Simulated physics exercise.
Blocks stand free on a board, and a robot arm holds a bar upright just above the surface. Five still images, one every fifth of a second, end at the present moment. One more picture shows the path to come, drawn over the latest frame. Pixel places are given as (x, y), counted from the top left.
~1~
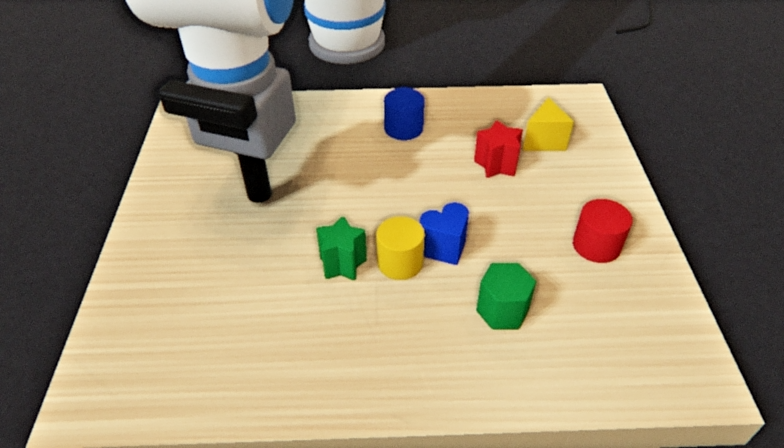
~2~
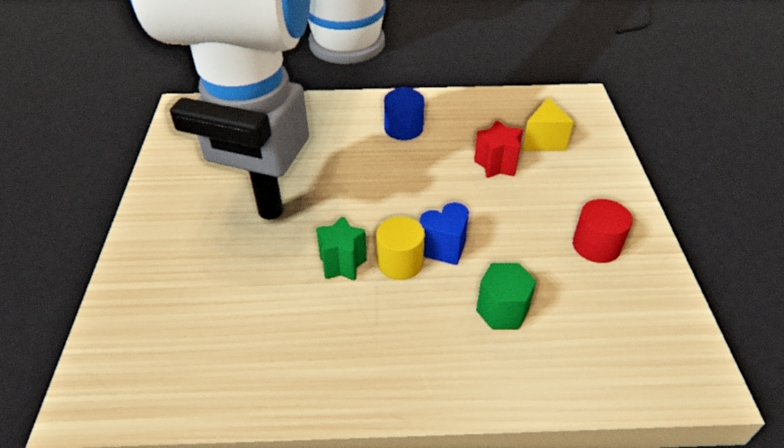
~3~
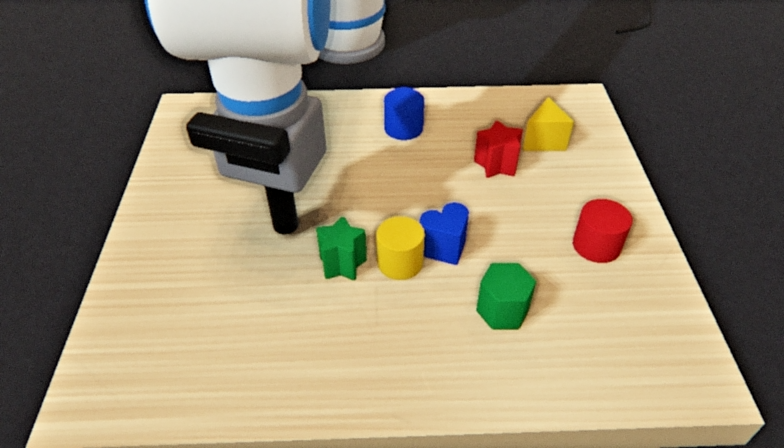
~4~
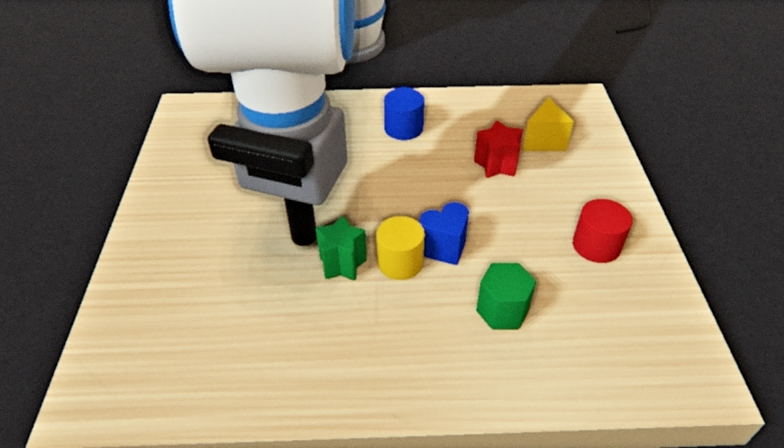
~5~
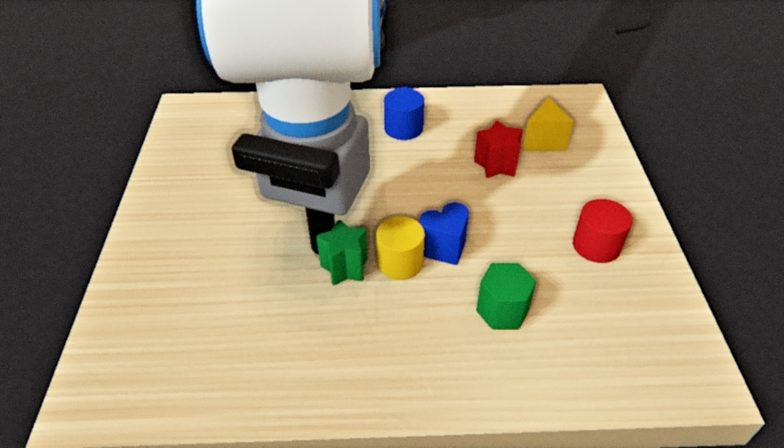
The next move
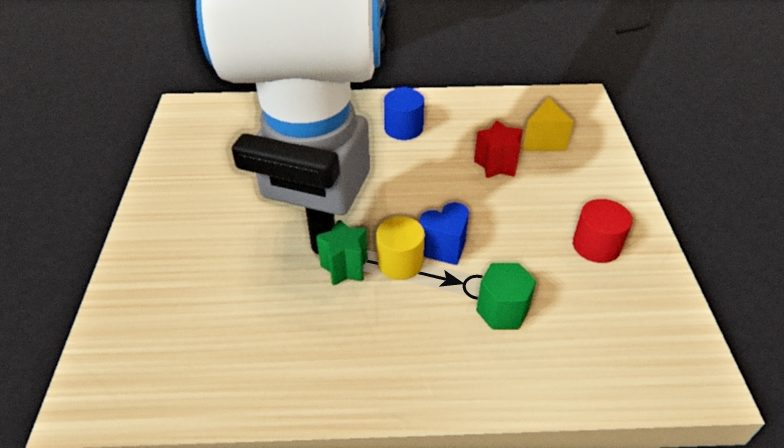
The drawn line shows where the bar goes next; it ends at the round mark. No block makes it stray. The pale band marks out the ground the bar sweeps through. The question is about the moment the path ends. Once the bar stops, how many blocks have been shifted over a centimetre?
Of all the blocks, three or more travel more than a centimetre.
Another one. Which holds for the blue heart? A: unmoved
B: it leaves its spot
Answer: B.
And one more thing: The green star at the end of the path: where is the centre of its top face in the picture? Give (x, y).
It should be at (369, 260) by then.
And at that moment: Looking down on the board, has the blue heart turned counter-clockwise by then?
Yes.
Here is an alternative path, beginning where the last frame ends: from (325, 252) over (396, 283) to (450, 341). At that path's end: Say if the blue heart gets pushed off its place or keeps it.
It gets displaced.
The drawn path runs from (325, 252) directly to (478, 287).
On the path given first. One third of the way, bar at (375, 257); green star at (366, 258), turned 55° clockwise; yellow disc at (413, 235); blue heart at (453, 216).
Two thirds of the way, bar at (427, 269); green star at (369, 260), turned 65° clockwise; yellow disc at (467, 243); blue heart at (474, 211), turned 20° anticlockwise.
At the end, bar at (479, 281); green star at (369, 260), turned 65° clockwise; yellow disc at (513, 241); blue heart at (474, 211), turned 20° anticlockwise; green hexagonal block at (512, 283).
